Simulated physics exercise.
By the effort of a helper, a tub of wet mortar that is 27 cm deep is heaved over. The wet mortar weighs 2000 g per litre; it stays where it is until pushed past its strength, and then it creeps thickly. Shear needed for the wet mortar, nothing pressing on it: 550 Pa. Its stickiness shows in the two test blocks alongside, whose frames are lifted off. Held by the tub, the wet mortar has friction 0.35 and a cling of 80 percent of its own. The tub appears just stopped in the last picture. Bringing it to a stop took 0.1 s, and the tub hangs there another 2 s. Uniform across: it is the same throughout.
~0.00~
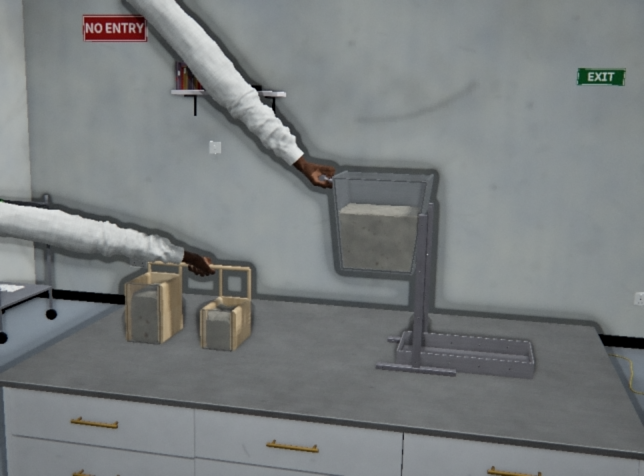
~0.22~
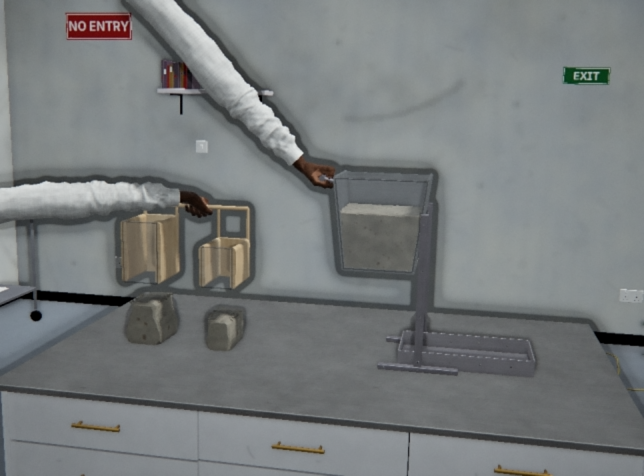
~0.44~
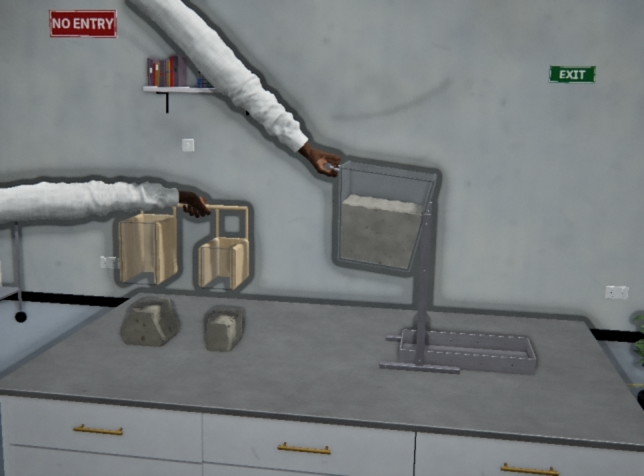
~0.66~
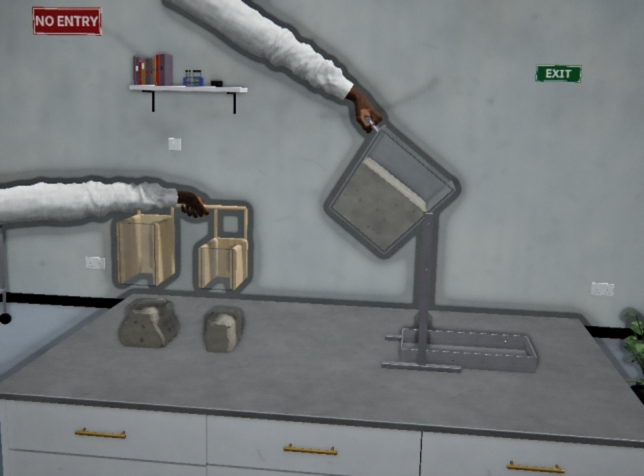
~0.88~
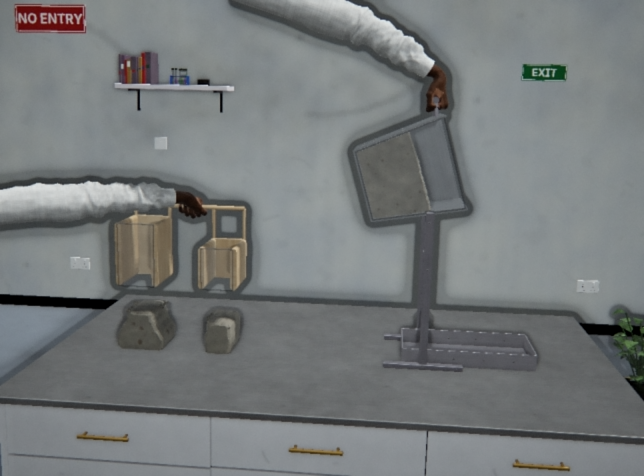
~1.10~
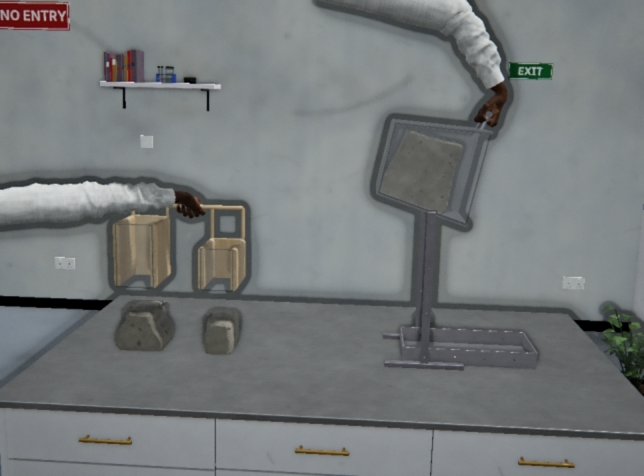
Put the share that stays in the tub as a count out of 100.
The share that stays is about 40 out of 100.
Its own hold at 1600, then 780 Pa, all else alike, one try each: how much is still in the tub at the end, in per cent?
Roughly 100 % followed by roughly 45 %.
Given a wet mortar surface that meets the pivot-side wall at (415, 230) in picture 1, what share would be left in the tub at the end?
Result: Approx. 50 % remaining in tub.
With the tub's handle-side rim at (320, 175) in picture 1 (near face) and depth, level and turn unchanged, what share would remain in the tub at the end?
The tub would keep roughly 35 percent.
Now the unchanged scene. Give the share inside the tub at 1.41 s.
It's something like 50 % of the original load.
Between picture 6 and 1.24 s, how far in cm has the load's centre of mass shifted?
Something like 8 cm, give or take.
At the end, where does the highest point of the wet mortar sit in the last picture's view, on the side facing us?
On the near face, the top ends up close to (390, 181).
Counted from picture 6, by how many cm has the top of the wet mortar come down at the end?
About 14 cm.
After 1.24 s, the tub is at 101 degrees and holds 88 %.
After 1.41 s, the tub is at 101 degrees and holds 48 %.
After 1.58 s, the tub is at 101 degrees and holds 40 %.
After 1.75 s, the tub is at 101 degrees and holds 40 %.
After 3.10 s, the tub is at 101 degrees and holds 40 %.
